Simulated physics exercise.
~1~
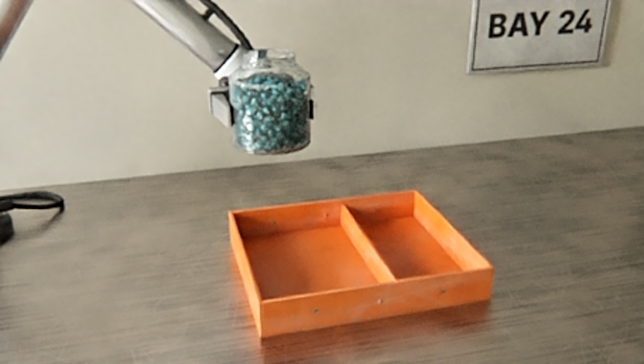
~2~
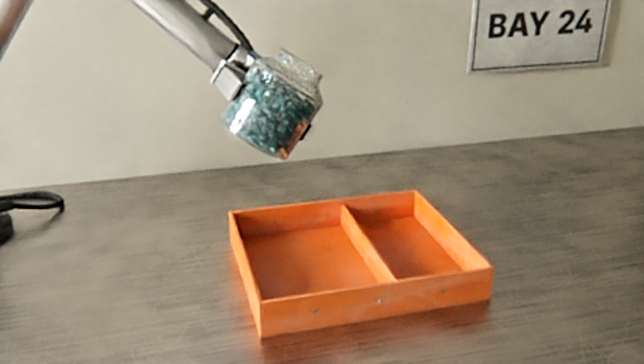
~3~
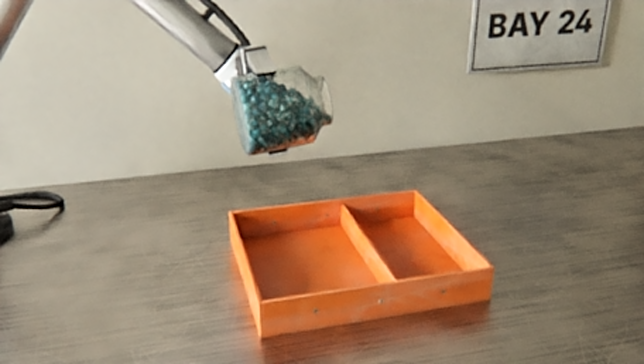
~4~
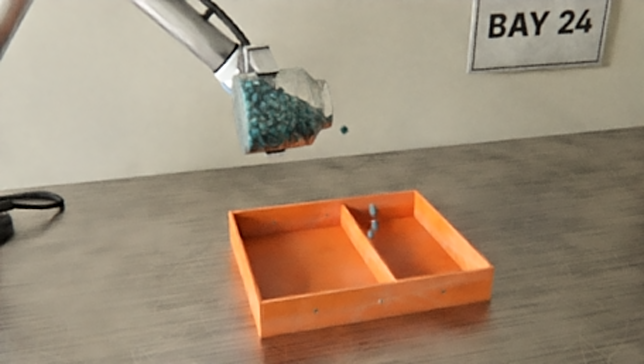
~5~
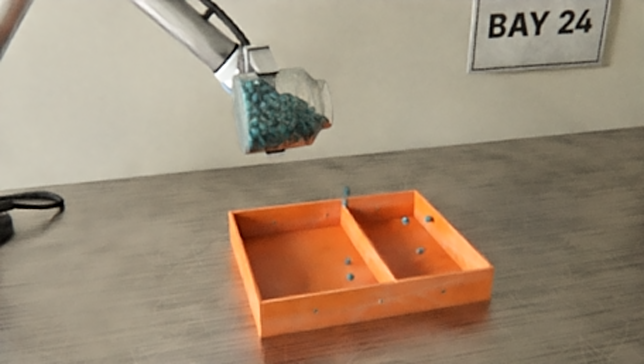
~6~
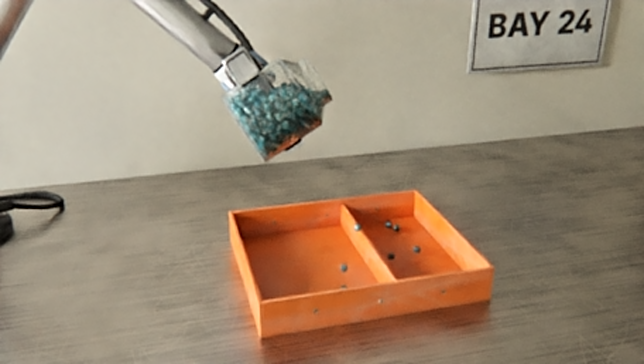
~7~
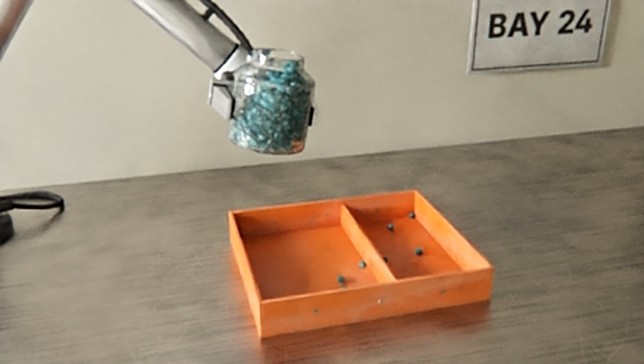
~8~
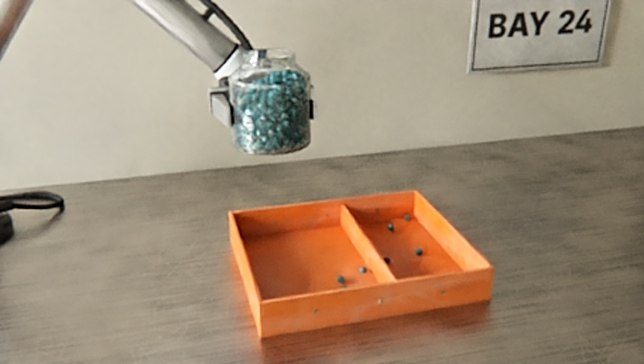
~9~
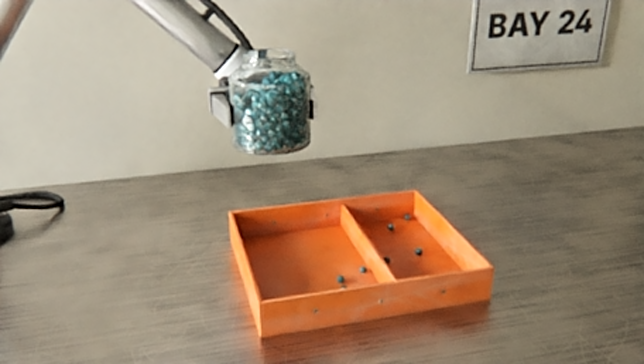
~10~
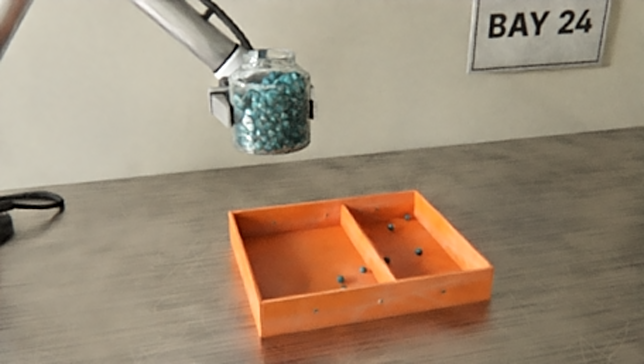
A robotic arm tipped a clear jar of teal beads onto its side above a divided orange tray, and a few beads dropped into both compartments. It then turned the jar upright again, still nearly full, while the scattered beads lay still.
